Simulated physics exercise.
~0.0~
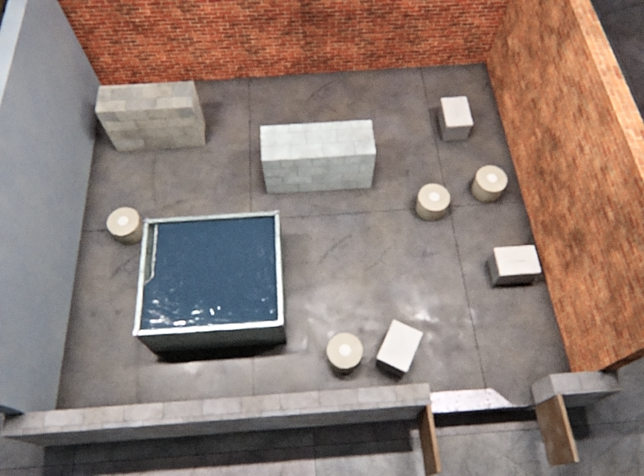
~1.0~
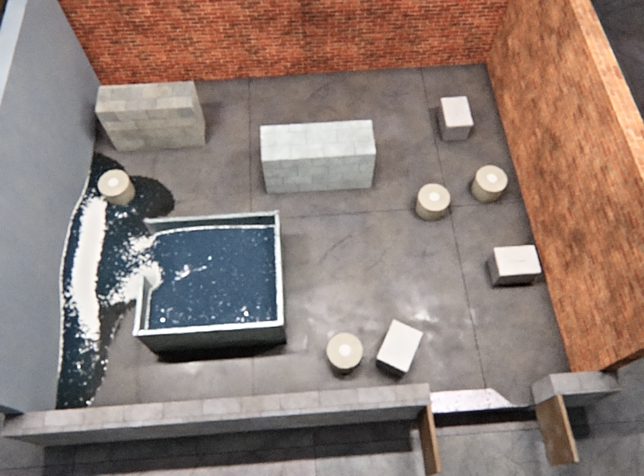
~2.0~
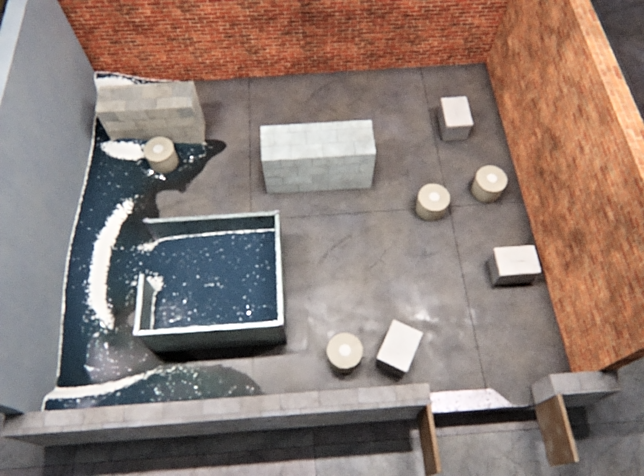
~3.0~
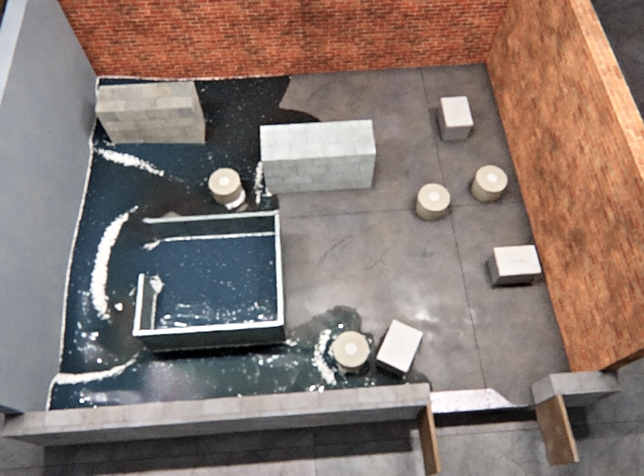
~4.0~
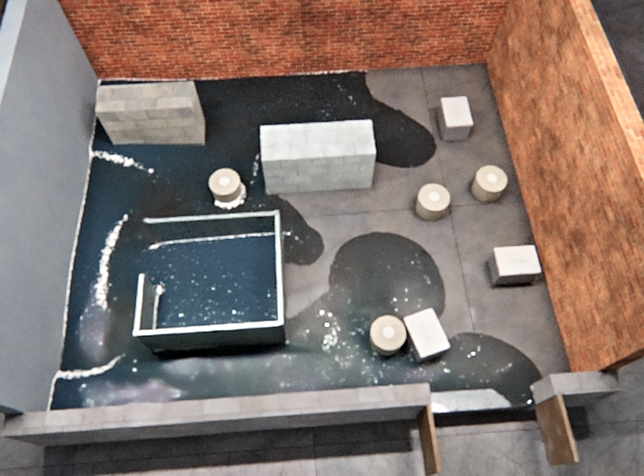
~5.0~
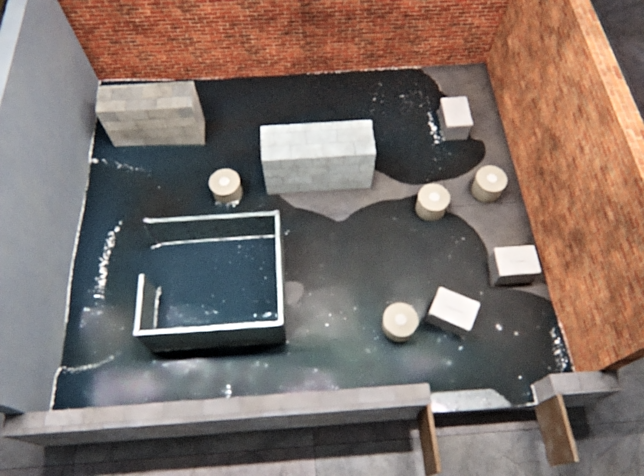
Dark water bursts from the tank's left side, spreads across the floor and shifts three loose items.
